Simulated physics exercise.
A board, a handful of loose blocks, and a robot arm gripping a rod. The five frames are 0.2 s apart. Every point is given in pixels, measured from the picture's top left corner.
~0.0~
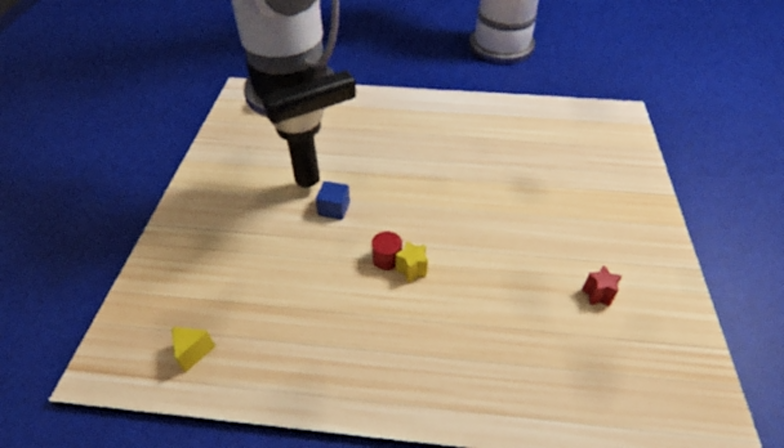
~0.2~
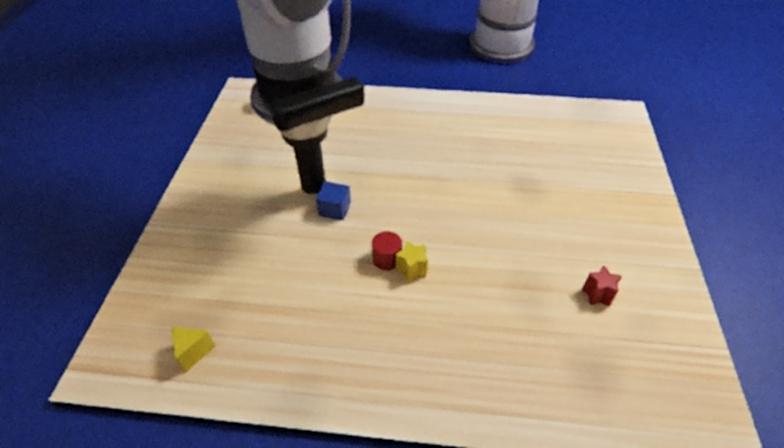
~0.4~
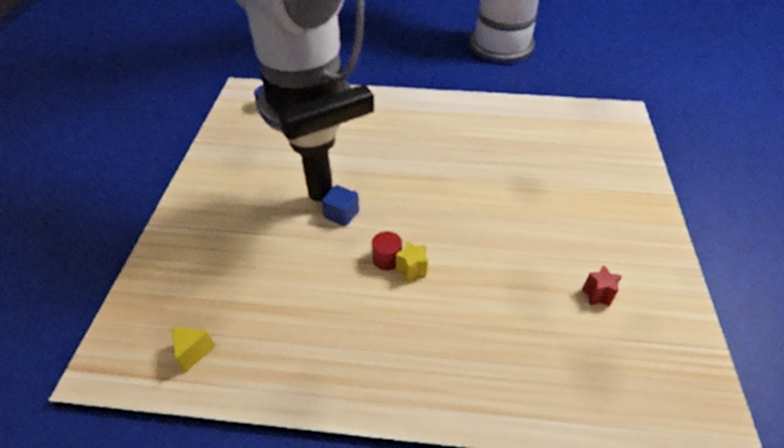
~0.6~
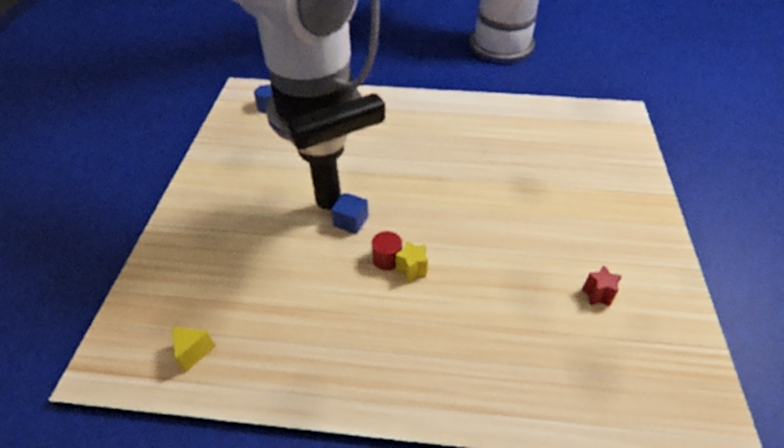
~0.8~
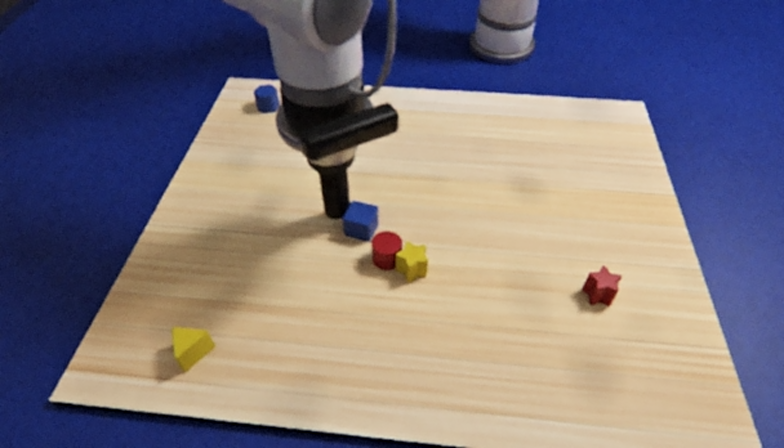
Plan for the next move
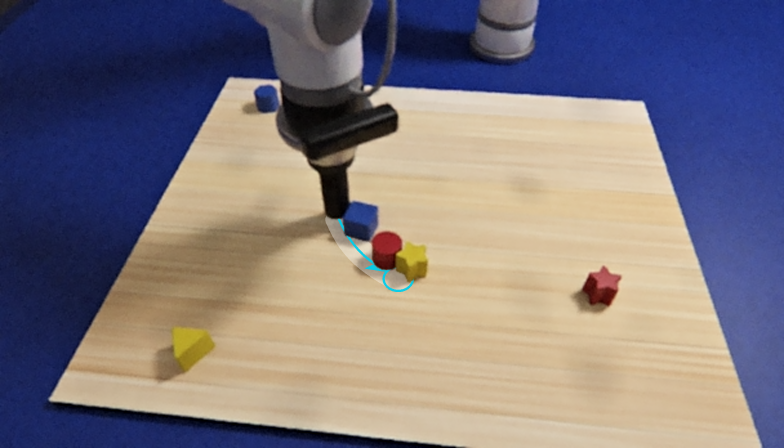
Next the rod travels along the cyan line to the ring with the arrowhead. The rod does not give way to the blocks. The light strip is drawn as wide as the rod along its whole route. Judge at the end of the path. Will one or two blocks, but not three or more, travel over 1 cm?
No.
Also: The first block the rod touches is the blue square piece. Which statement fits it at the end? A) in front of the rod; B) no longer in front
The one that fits is B, no longer in front.
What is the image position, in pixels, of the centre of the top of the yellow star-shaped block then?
It is going to be at (457, 259).
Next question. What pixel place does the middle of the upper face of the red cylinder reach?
Near (429, 260).
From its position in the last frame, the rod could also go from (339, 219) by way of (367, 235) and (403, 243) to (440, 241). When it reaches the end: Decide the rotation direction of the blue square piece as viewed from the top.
From the top: Clockwise.
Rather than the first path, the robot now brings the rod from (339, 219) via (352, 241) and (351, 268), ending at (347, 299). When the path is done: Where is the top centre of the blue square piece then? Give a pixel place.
Its top middle will sit at (380, 222).
The line goes from (339, 219) via (351, 241) and (371, 261), ending at (398, 279).
On the path given first. One third of the way, rod (350, 232); blue square piece (378, 221), turned 35° anticlockwise.
Two thirds of the way, rod (371, 253); blue square piece (383, 220), turned 50° anticlockwise; red cylinder (400, 249); yellow star-shaped block (427, 257).
At the end, rod (398, 270); blue square piece (383, 220), turned 50° anticlockwise; red cylinder (429, 260); yellow star-shaped block (457, 259), turned 35° anticlockwise.
